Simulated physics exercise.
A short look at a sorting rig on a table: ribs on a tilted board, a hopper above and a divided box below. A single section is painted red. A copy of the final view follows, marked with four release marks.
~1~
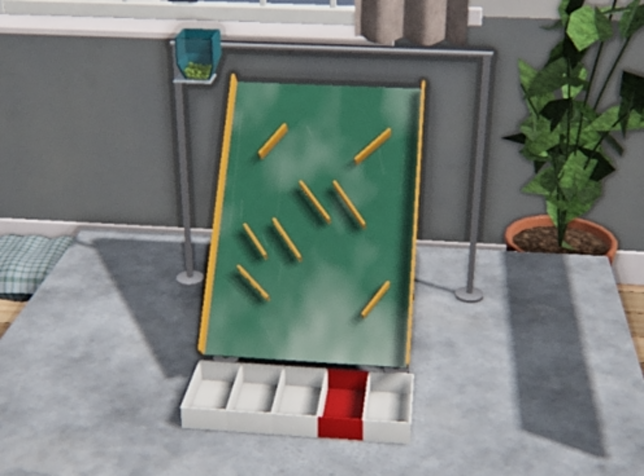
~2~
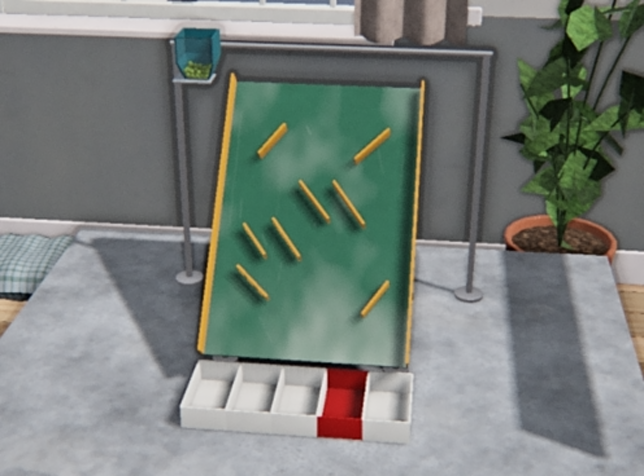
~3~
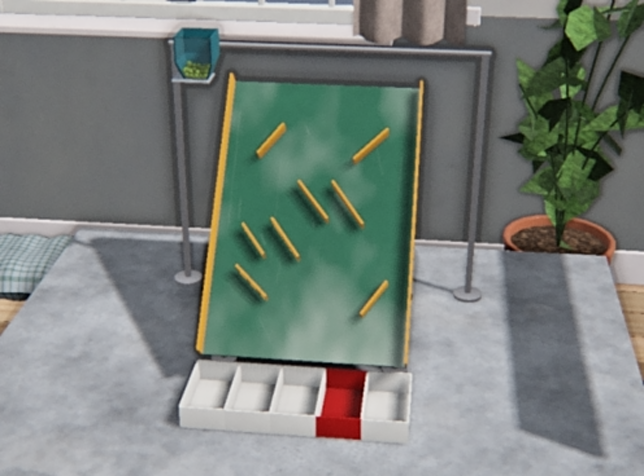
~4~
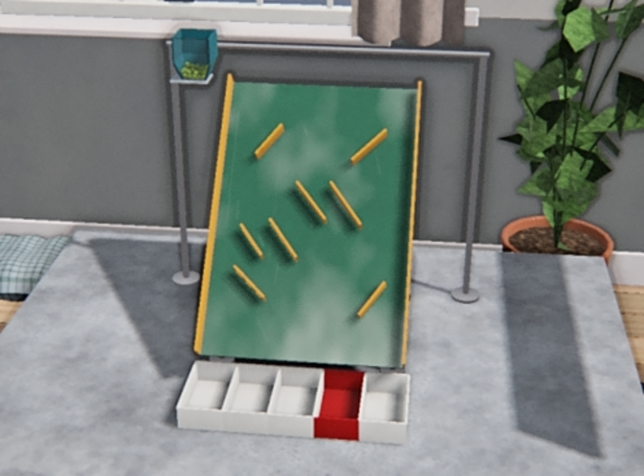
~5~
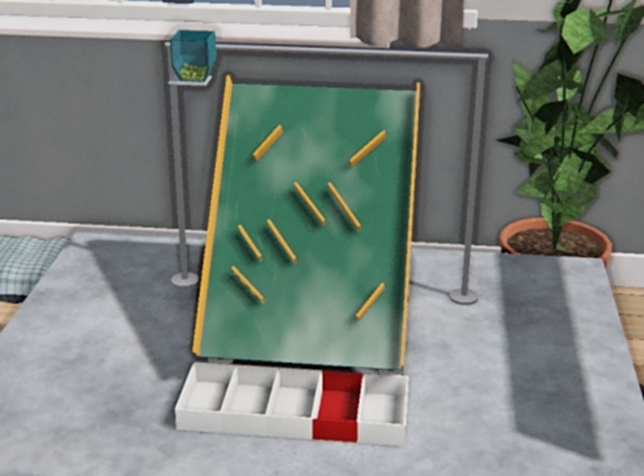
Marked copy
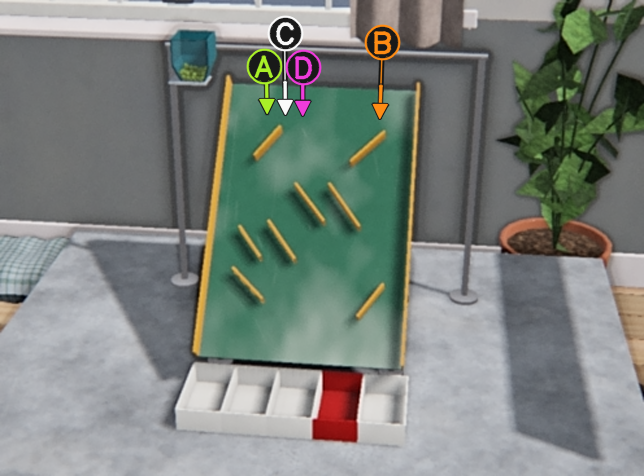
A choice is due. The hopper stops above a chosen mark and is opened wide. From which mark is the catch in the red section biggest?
I would pick mark D.
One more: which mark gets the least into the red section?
Mark A.
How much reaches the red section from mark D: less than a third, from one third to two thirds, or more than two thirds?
Mark D gives from one third to two thirds.
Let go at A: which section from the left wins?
The first.
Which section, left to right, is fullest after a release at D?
The fourth.
On the marked copy, mark A meets the board at (267, 108); mark B meets the board at (380, 113); mark C meets the board at (285, 109); mark D meets the board at (302, 110).
With A, only a few in the red section, all but a few in other sections, a small share outside the box.
With B, close to a third in the red section, close to half in other sections, a small share outside the box.
With C, close to a quarter in the red section, close to two thirds in other sections, a small share outside the box.
With D, close to two thirds in the red section, close to a third in other sections.
